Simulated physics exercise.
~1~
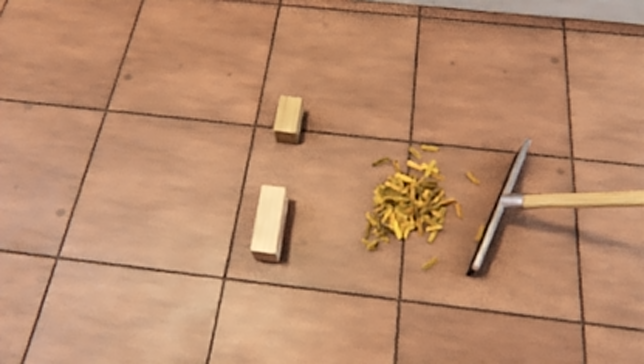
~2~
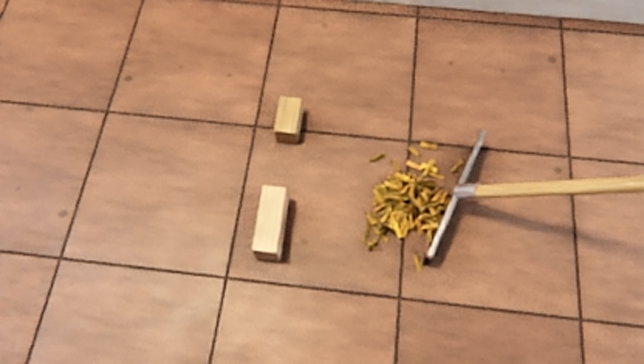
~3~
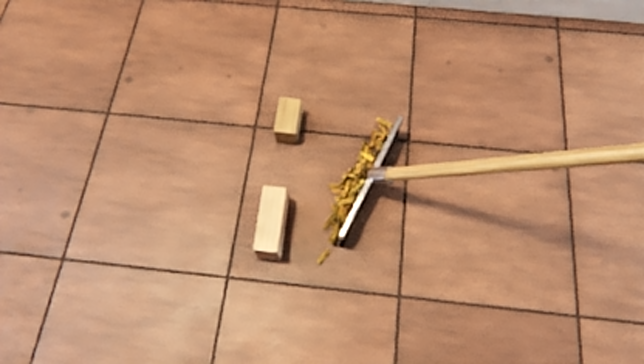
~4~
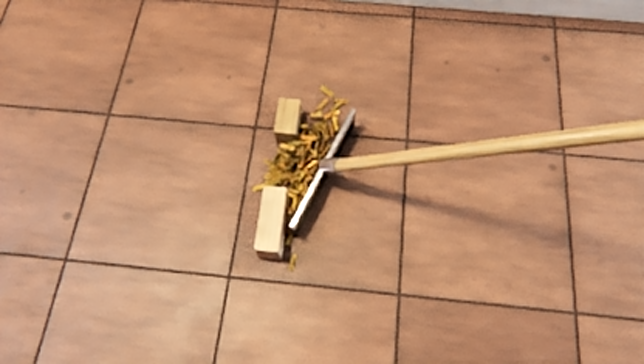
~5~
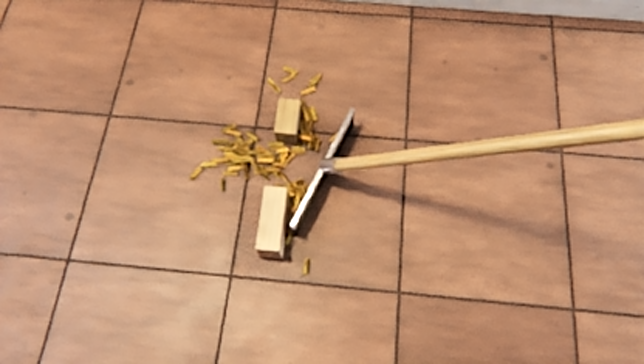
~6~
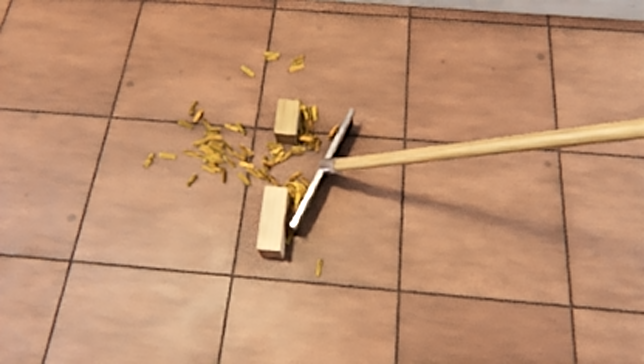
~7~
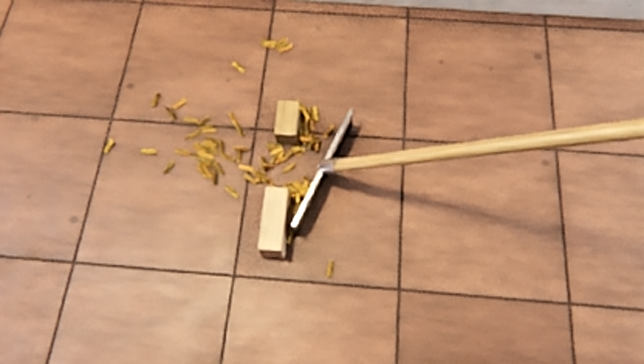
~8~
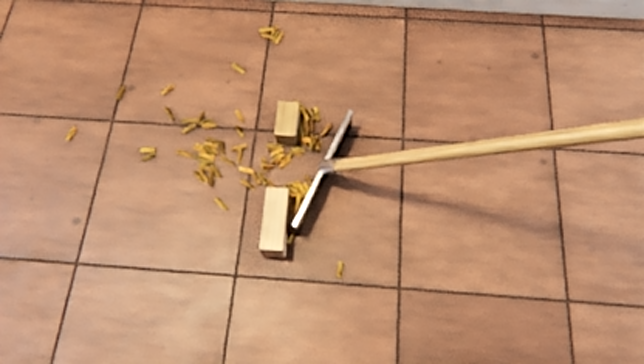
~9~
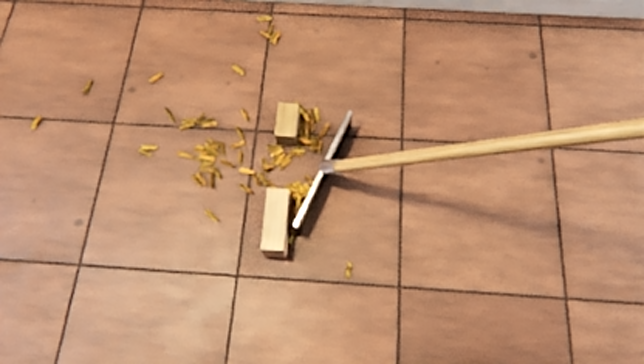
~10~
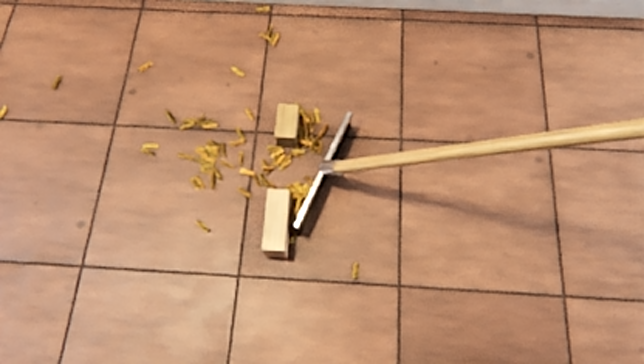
In this clip, a long-handled squeegee pushes a pile of small yellow pasta pieces leftwards across a tiled floor towards two wooden blocks and stops against them, while many pieces spill through the gap and scatter beyond, a few pass around the far block, and others remain held behind the blocks.
